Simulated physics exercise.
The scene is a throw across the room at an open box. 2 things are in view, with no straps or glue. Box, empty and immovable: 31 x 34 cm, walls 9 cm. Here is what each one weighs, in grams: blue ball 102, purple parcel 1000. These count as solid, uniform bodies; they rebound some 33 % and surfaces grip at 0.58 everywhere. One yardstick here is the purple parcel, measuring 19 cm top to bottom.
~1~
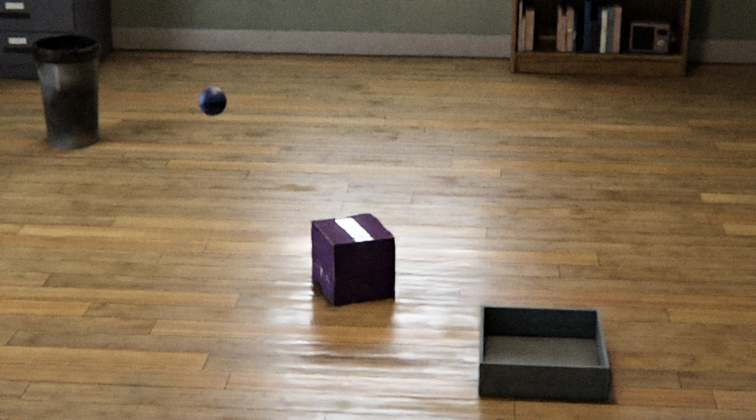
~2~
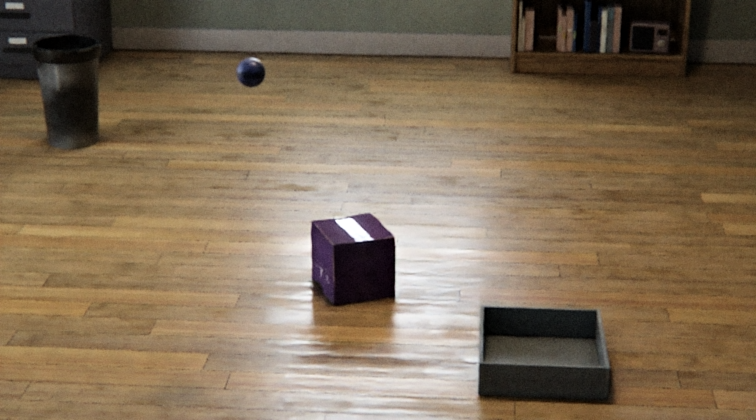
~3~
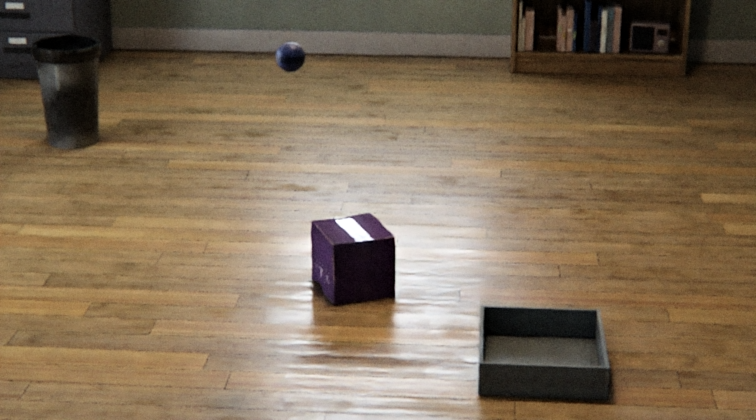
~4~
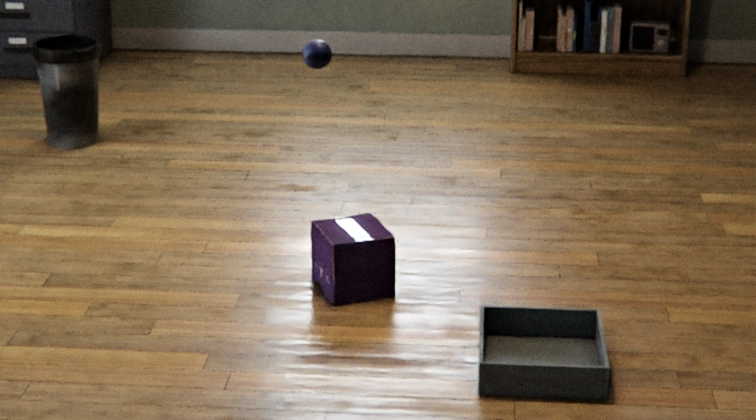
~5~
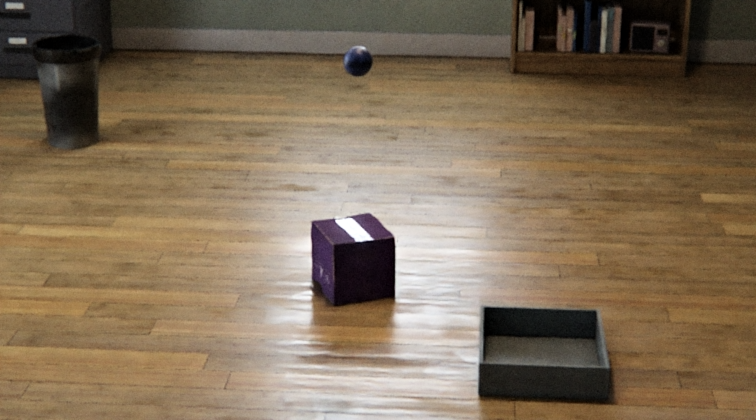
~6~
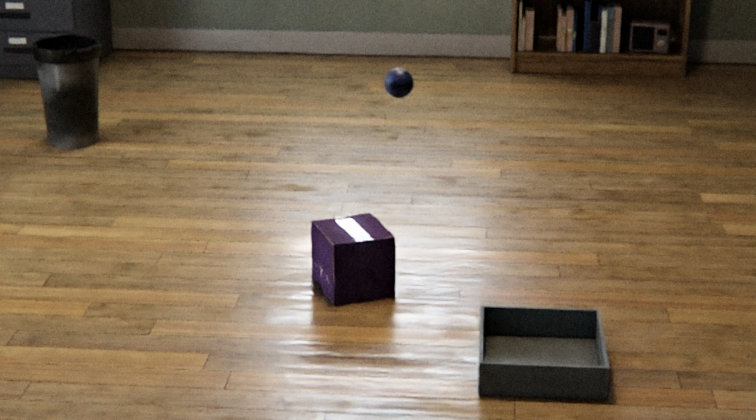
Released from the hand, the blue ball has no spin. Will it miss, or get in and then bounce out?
Neither; it stays in the box.
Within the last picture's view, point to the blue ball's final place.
End position: Roughly (527, 332).
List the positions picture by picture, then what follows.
In the first picture, 86 cm to go; blue ball (213, 102); purple parcel (353, 258).
In the second picture, 76 cm to go; blue ball (251, 73); purple parcel (353, 258).
In the third picture, 66 cm to go; blue ball (290, 57); purple parcel (353, 258).
In the fourth picture, 59 cm to go; blue ball (317, 55); purple parcel (353, 258).
In the fifth picture, 49 cm to go; blue ball (358, 62); purple parcel (353, 258).
In the sixth picture, 39 cm to go; blue ball (399, 83); purple parcel (353, 258).
Then, 0.20 s later than the last frame, 9 cm to go; blue ball near (531, 250).
Then, 0.50 s later than the last frame, 12 cm to go; blue ball near (551, 275).
Then, 0.70 s later than the last frame, 17 cm to go; blue ball near (506, 322).
Then, 1.00 s later than the last frame, ball inside the box; blue ball near (513, 341).
When it is over, ball inside the box; purple parcel within 10 cm of the start. End places, in pixels of the last picture, blue ball near (527, 333).
